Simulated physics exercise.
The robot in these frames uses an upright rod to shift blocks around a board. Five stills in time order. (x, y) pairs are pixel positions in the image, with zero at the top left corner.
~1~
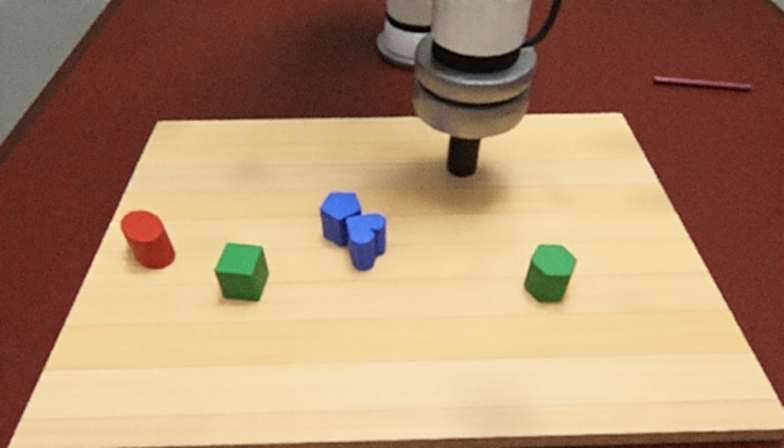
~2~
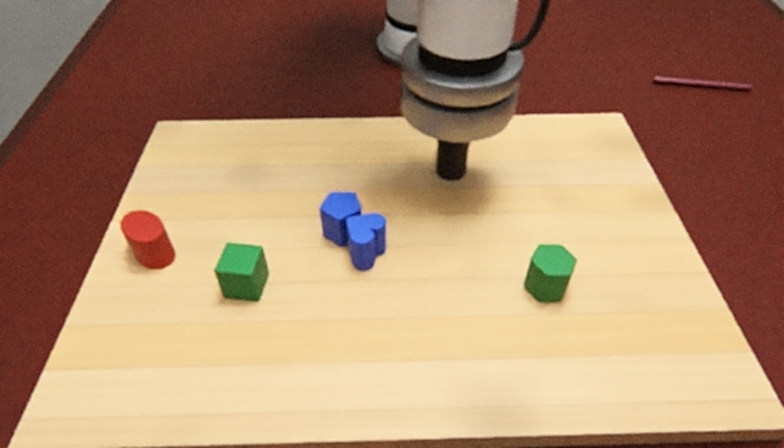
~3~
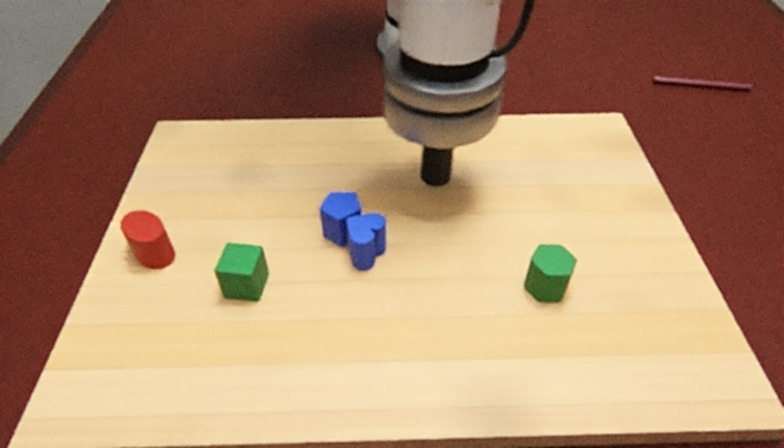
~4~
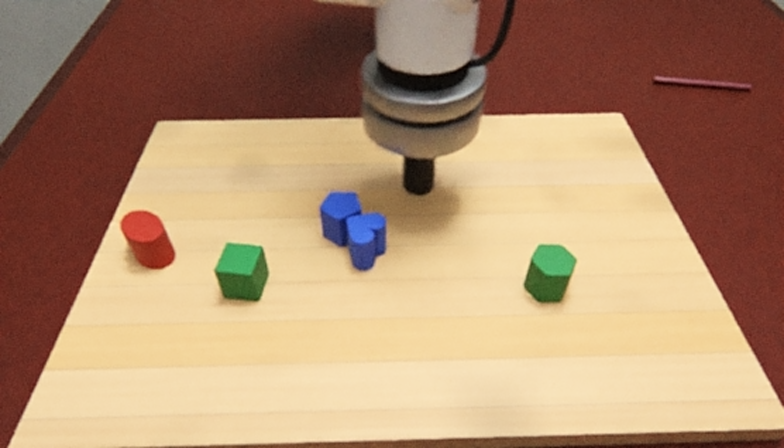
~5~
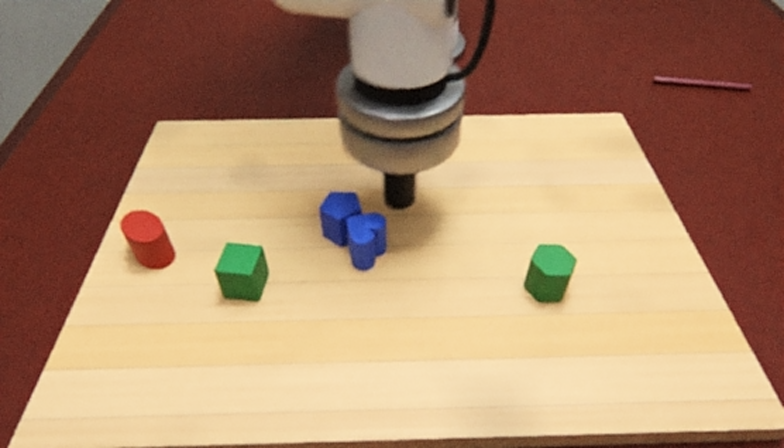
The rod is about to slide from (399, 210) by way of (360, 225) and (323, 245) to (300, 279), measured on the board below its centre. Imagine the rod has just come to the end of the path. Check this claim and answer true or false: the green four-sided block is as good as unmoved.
This is false.
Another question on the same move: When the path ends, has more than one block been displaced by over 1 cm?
Yes, I think so.
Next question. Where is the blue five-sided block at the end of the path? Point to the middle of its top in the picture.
(260, 242)
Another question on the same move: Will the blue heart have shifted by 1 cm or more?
No, that is not what happens.
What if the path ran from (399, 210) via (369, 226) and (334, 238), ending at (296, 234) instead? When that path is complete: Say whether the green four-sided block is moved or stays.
Once the path ends, it is where it was.
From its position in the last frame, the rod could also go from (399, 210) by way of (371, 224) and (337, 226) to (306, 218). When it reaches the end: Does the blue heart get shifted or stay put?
The blue heart keeps its place.
On the path given first. One third of the way, rod at (358, 213); blue five-sided block at (326, 210).
Two thirds of the way, rod at (321, 234); blue five-sided block at (284, 231).
At the end, rod at (298, 268); green four-sided block at (220, 264), turned 15° anticlockwise; blue five-sided block at (260, 242), turned 30° clockwise; blue heart still.
